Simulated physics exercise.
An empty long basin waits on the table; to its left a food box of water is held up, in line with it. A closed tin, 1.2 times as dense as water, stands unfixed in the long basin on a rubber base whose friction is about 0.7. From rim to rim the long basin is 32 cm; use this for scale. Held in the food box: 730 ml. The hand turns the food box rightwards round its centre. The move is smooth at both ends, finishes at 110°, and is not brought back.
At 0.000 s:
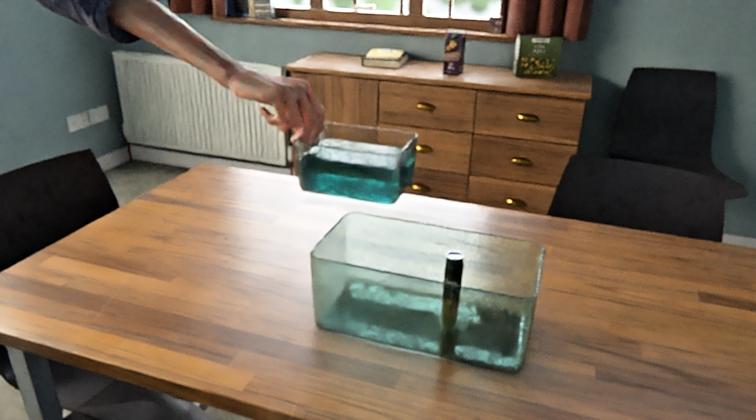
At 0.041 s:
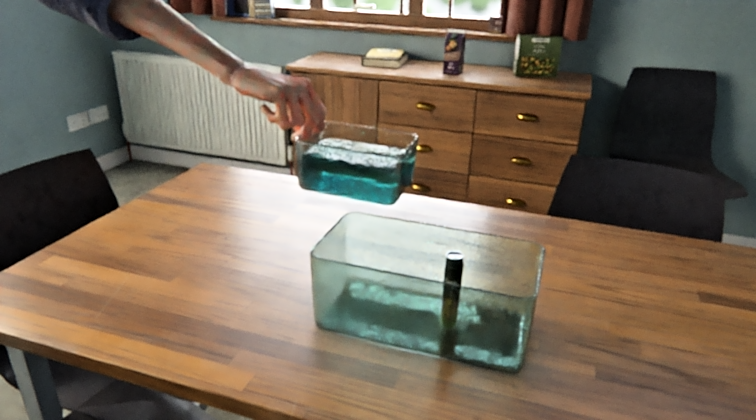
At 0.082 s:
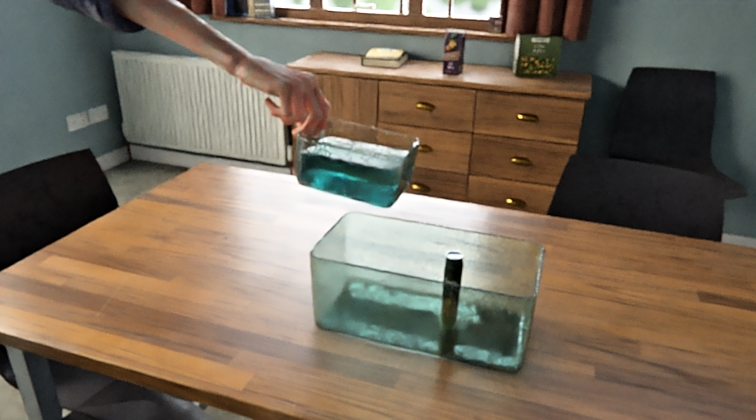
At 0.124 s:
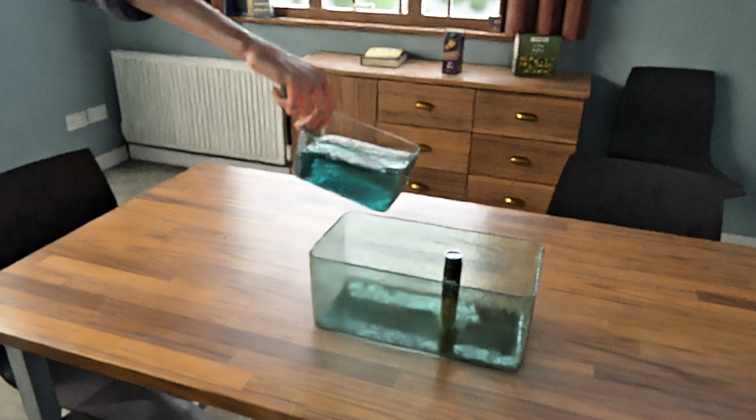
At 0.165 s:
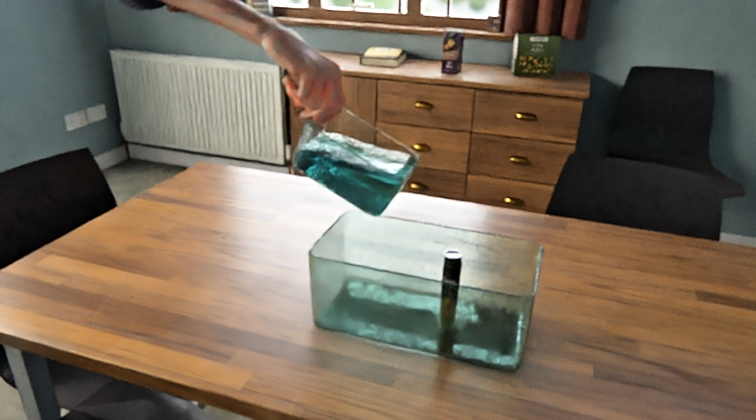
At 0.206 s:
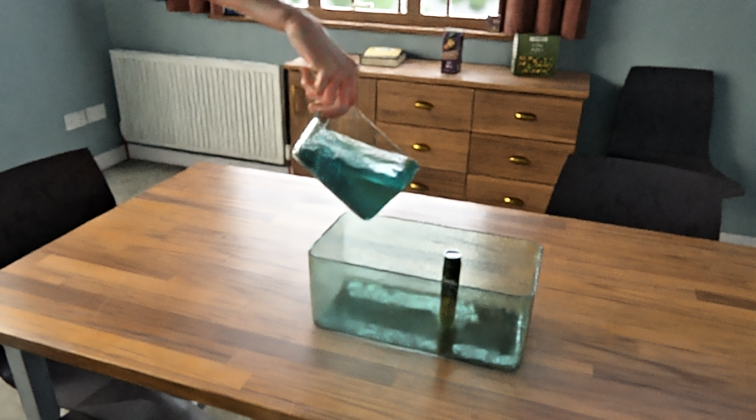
At first, a hand holds a clear food box of blue-green water nearly level above a wooden table, behind and slightly left of a larger glass basin with a dark upright tin in it. The hand then turns the box rightwards, gently and then more steeply, its right side dipping as the water shifts towards that end.
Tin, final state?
It tumbles over.
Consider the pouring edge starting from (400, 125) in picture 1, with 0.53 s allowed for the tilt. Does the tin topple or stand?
Then the tin comes down.
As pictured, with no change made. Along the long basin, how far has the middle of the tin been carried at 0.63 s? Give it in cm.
About 2 cm.
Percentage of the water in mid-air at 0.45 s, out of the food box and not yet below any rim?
Close to 32 in a hundred.
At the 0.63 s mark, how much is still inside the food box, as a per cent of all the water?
Close to 2 in a hundred.
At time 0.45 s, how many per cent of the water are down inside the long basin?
The basin holds roughly 54 in a hundred parts at that moment.
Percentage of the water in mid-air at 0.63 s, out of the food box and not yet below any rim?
Roughly 4 %.
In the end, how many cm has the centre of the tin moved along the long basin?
The tin's middle ends up about 7.0 cm along the basin.
By 0.45 s the tilt is 105° and 13 per cent is still to pour; the tin stands where it began.
By 0.63 s the tilt is 110° and 2 per cent is still to pour; the tin leans 9°.
By 0.82 s the tilt is 110° and 0 per cent is still to pour; the tin leans 6°.
By 1.02 s the tilt is 110° and 0 per cent is still to pour; the tin leans 37°.
At rest the tin lies on its side.
